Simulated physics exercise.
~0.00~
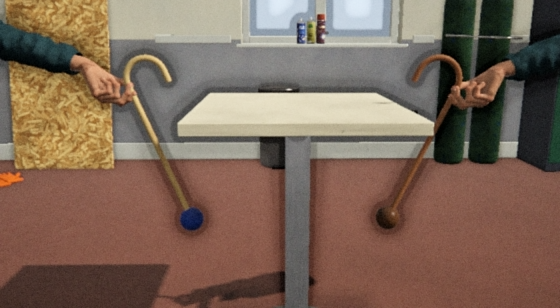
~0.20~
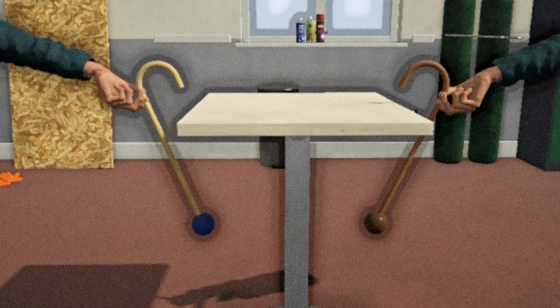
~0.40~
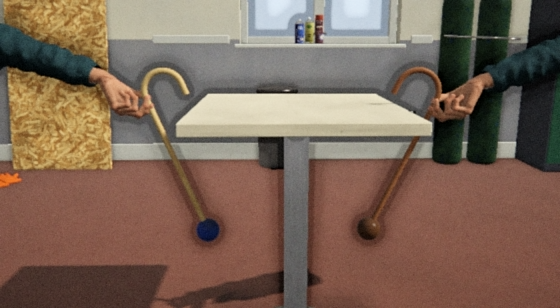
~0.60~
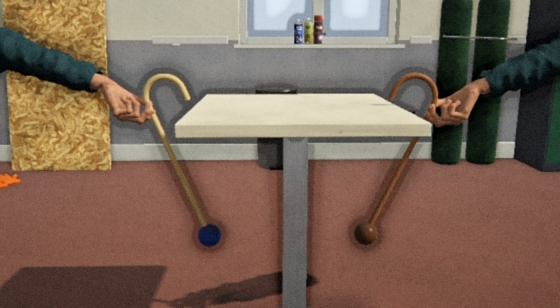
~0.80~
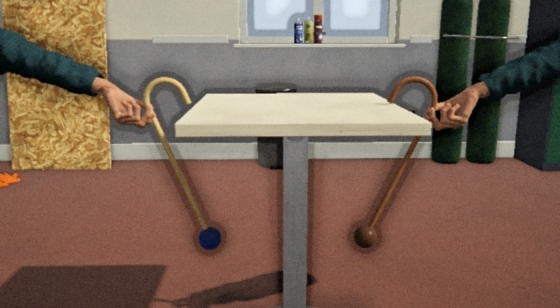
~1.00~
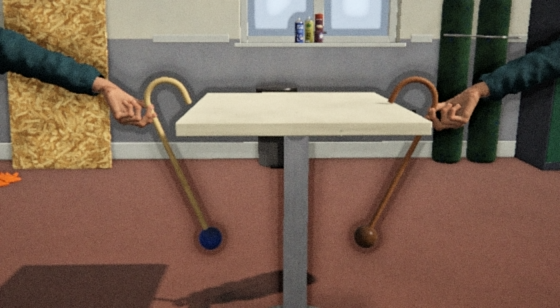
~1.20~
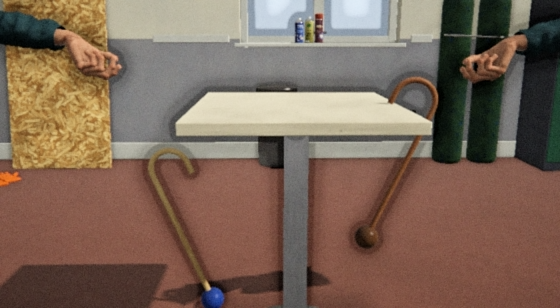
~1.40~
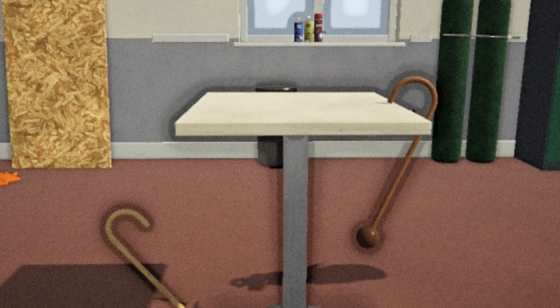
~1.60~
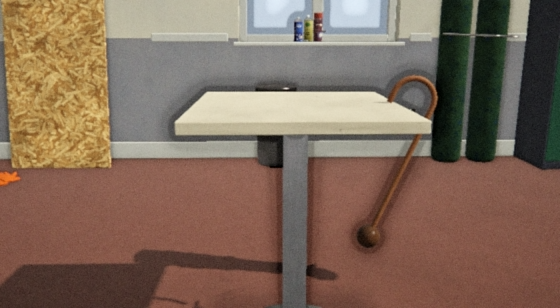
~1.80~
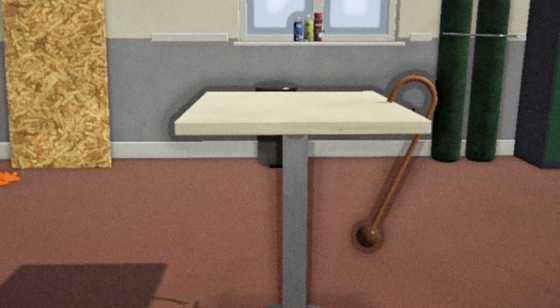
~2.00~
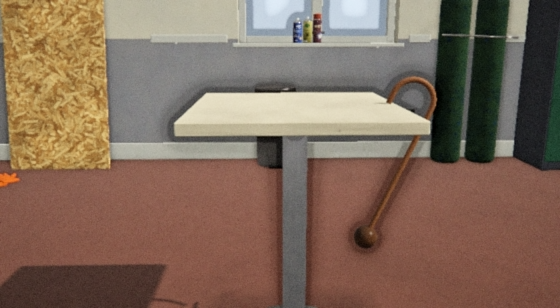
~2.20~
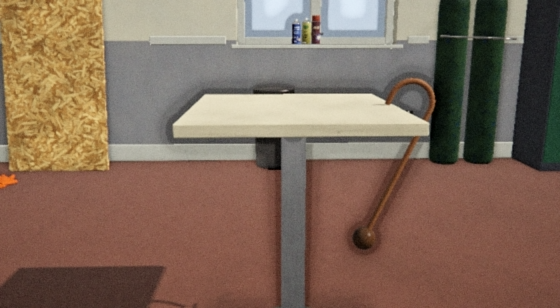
Two hands in dark green sleeves reach in from either side of a pale-topped table with a grey leg, seen from the front by a slightly swaying camera in a room with a reddish floor. Each holds a hooked cane, golden with a blue ball end on the left, brown with a brown ball end on the right. The hands bring the canes inward and down to the table's edges, then let go and draw back. The left cane drops, tilting as it falls out of view, while the brown one stays hooked on the right edge, hanging still.
